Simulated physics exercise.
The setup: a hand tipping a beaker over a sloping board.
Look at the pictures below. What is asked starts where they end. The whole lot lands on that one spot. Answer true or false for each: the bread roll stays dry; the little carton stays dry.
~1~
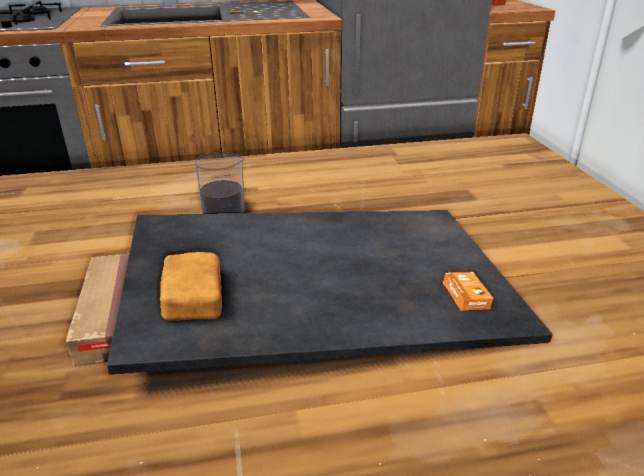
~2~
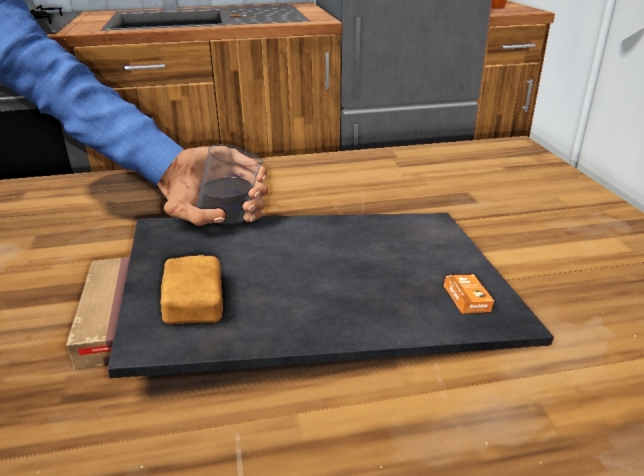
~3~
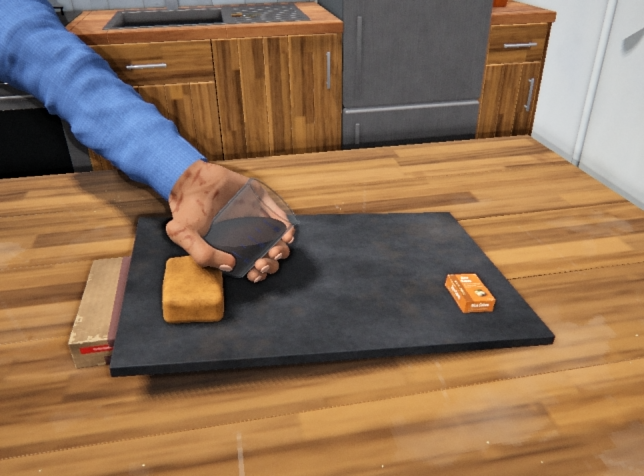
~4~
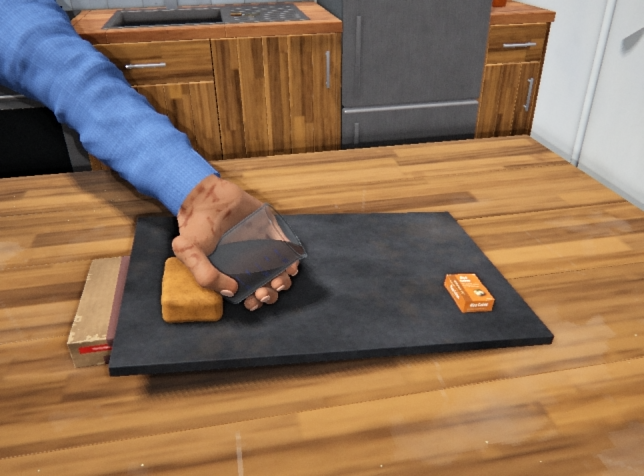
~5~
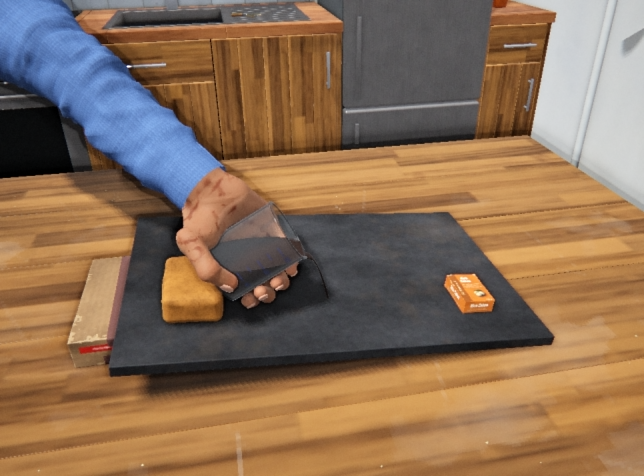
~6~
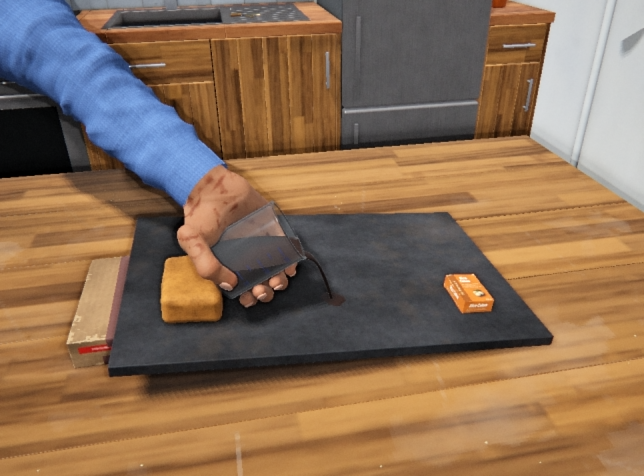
Bread roll: True; little carton: False.
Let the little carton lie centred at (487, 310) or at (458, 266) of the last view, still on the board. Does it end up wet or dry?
For the first try it is touched by the spill; for the second it is touched by the spill.
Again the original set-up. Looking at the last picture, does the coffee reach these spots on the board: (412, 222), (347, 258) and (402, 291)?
First spot missed, second spot missed, last spot touched.
Shortly, it runs down to the right; the bread roll is still dry; the little carton is wet along its edge.
Then, it runs down to the right and off the end; the bread roll is still dry; the little carton is wet along its edge.
At the finish, it runs down to the right and off the end; the bread roll is still dry; the little carton is wet along its edge.
